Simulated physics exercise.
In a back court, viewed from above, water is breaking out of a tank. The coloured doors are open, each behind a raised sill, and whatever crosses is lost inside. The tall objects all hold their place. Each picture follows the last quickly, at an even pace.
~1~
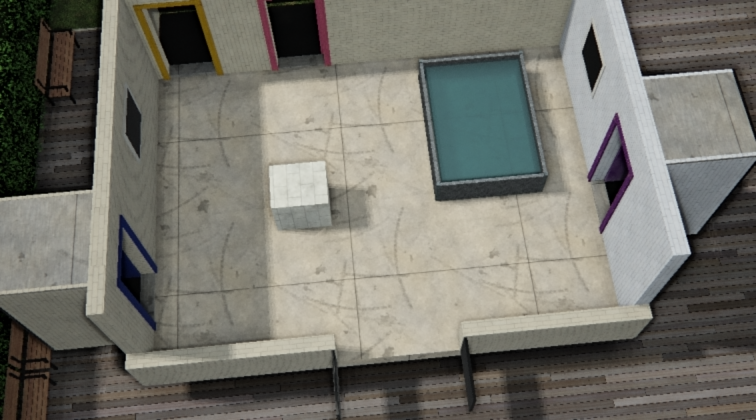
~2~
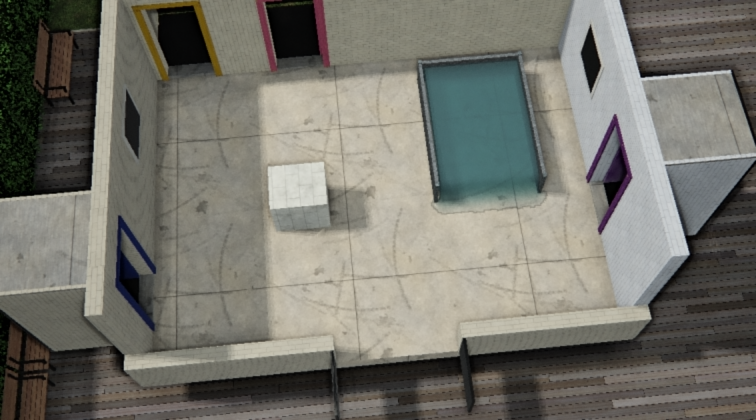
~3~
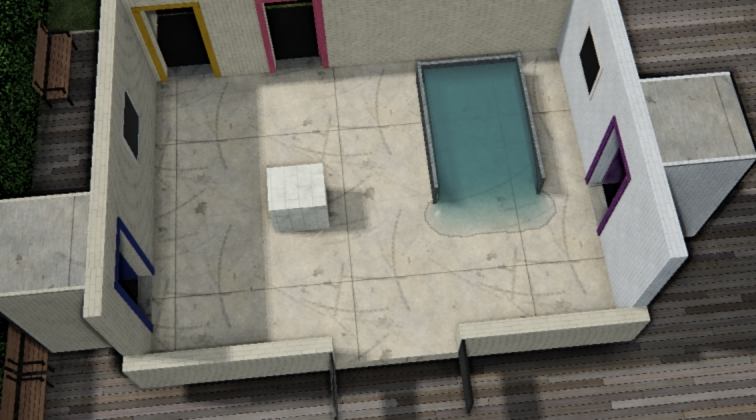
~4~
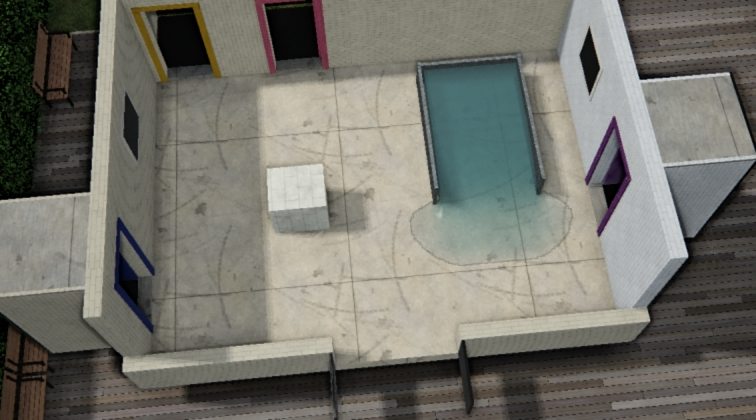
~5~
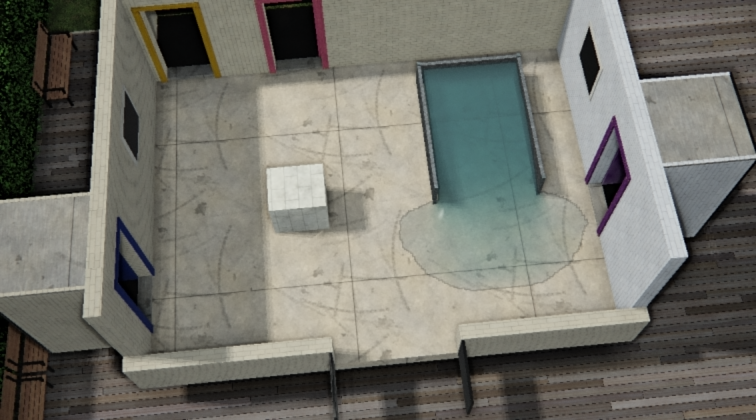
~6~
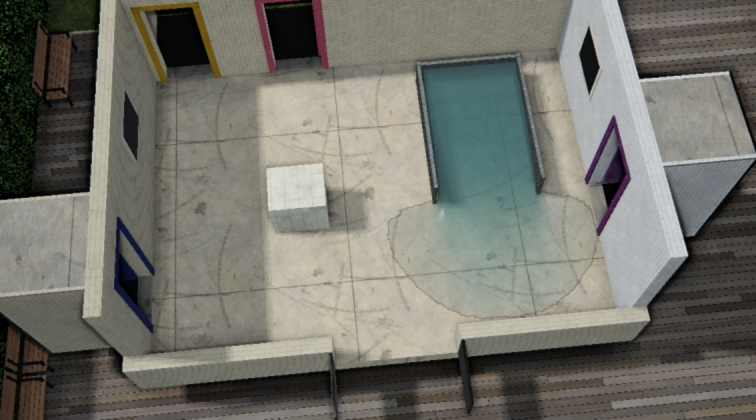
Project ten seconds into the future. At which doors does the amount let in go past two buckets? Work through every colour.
Result: The pink door will be at or under the cap. The purple door will be over the cap. The yellow door will be at or under the cap. The blue door will be over the cap.
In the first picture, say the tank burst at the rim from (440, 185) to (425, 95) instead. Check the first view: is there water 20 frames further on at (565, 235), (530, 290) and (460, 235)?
Untouched, untouched, untouched.
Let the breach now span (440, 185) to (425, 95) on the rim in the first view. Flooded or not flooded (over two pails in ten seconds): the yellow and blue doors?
The yellow door ends up above, while the blue door ends up above.
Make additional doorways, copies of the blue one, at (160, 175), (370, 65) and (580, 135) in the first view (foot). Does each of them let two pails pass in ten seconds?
Falls short; falls short; exceeds the limit.
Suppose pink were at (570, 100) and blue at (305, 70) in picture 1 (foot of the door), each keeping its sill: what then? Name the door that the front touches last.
That's the yellow-painted one.
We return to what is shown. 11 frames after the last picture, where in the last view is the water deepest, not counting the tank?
Deepest point: Roughly (609, 323).
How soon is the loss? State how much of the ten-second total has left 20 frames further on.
I'd put it at 40 per cent.
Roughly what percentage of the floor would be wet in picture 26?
Near 30 in a hundred.
A moment on, water covers 25 % of the floor; the pink door not reached, the purple door wet at the sill, nothing in, the yellow door not reached, the blue door not reached.
Next, water covers 25 % of the floor; the pink door not reached, the purple door wet at the sill, nothing in, the yellow door not reached, the blue door not reached.
Then, water covers 30 % of the floor; the pink door not reached, the purple door under two buckets in, the yellow door not reached, the blue door not reached.
Later, water covers 55 % of the floor; the pink door not reached, the purple door over two buckets in, the yellow door not reached, the blue door under two buckets in.
In the end, water covers 85 % of the floor; the pink door wet at the sill, nothing in, the purple door over two buckets in, the yellow door wet at the sill, nothing in, the blue door over two buckets in.
